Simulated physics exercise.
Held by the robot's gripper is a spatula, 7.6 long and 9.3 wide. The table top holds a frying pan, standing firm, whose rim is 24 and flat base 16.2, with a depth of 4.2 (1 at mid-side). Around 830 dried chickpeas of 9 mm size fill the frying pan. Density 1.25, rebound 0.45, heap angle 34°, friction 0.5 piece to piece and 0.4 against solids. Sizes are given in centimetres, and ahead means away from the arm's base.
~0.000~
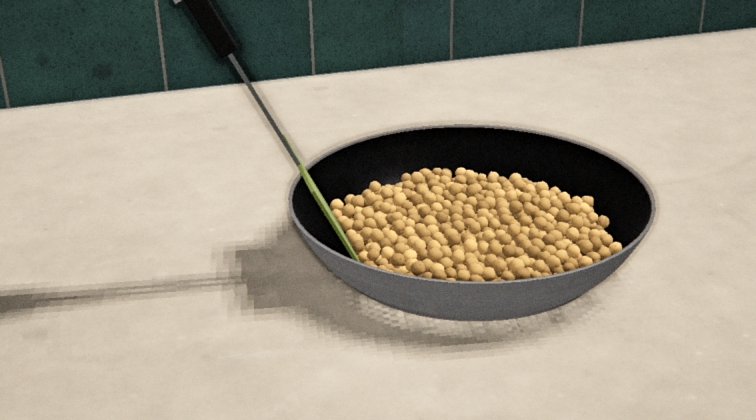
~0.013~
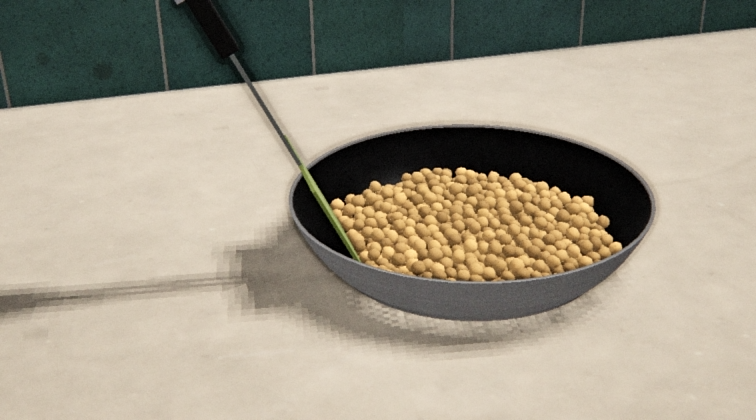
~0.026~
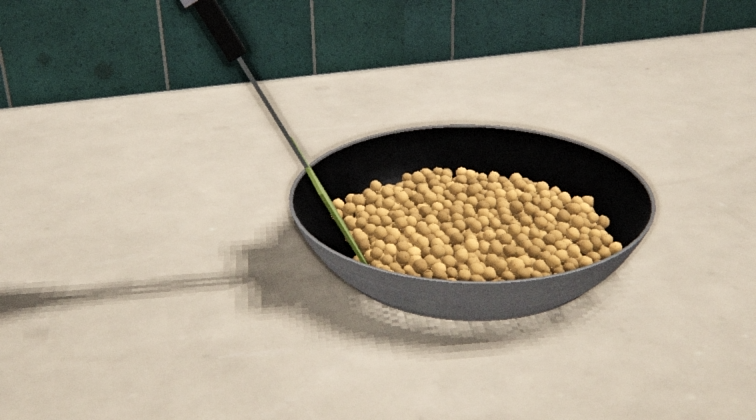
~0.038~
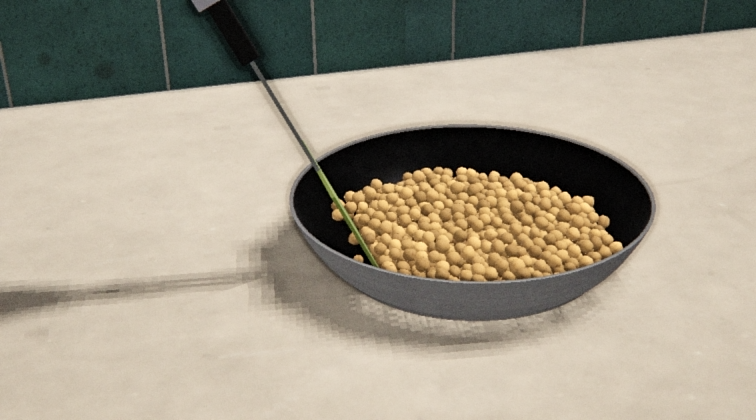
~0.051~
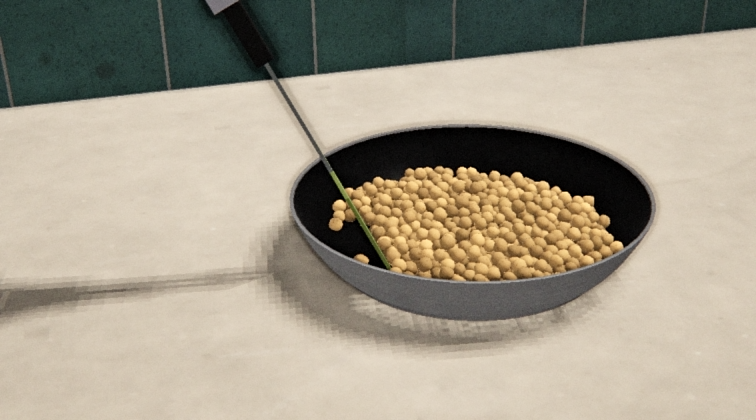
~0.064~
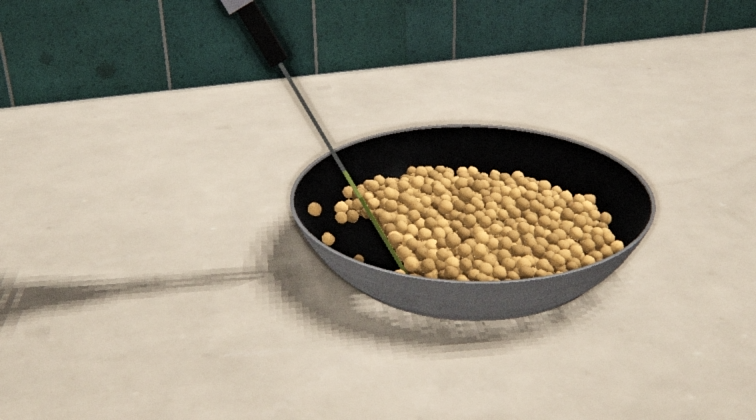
A thin green-edged spatula sliding rightward through chickpeas in a dark frying pan, pushing them aside as a few roll behind it.
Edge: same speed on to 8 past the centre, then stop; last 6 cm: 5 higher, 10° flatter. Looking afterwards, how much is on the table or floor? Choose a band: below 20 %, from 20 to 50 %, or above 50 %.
That share falls below 20 %.
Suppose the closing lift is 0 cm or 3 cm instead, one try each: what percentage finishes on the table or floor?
Estimates, in order: 15 % then 20 %.
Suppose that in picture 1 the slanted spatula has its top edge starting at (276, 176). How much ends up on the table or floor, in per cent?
Near 15 in a hundred.
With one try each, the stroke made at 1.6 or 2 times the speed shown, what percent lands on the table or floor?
Some 25 and 30 per cent.
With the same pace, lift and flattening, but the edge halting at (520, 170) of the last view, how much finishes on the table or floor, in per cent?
Some 0 per cent.
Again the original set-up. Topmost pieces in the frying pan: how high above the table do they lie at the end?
Close to 5.0 centimetres high.
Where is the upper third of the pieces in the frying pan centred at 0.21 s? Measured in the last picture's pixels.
About pixel (558, 188).
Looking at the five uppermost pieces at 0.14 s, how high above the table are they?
They are around 7 cm up.
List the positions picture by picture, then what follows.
The spatula top edge at (297, 161), sloping 64°; upper third of the load around (467, 223), from x 335 to 615, top at y 175; 830 in the frying pan, in the first frame.
The spatula top edge at (298, 162), sloping 64°; upper third of the load around (467, 223), from x 335 to 615, top at y 175, in the second frame.
The spatula top edge at (304, 164), sloping 64°; upper third of the load around (465, 222), from x 335 to 615, top at y 175, in the third frame.
The spatula top edge at (316, 167), sloping 64°; upper third of the load around (461, 220), from x 340 to 615, top at y 170, in the fourth frame.
The spatula top edge at (329, 168), sloping 64°; upper third of the load around (462, 218), from x 335 to 615, top at y 170, in the fifth frame.
The spatula top edge at (342, 168), sloping 64°; upper third of the load around (464, 216), from x 315 to 615, top at y 170; 830 in the frying pan, in the sixth frame.
After 0.14 s, sloping 64°, highest piece 13 above the table; 828 in the frying pan, 2 on the blade or in flight.
After 0.21 s, sloping 60°, highest piece 16 above the table; 828 in the frying pan, 2 on the blade or in flight.
After 0.45 s, sloping 54°, highest piece 5 above the table; 715 in the frying pan, 115 on the table or floor.
After 1.50 s, sloping 54°, highest piece 5 above the table; 715 in the frying pan, 115 on the table or floor.
In the end, 715 in the frying pan, 115 on the table or floor. That is 14 % on the table or floor.
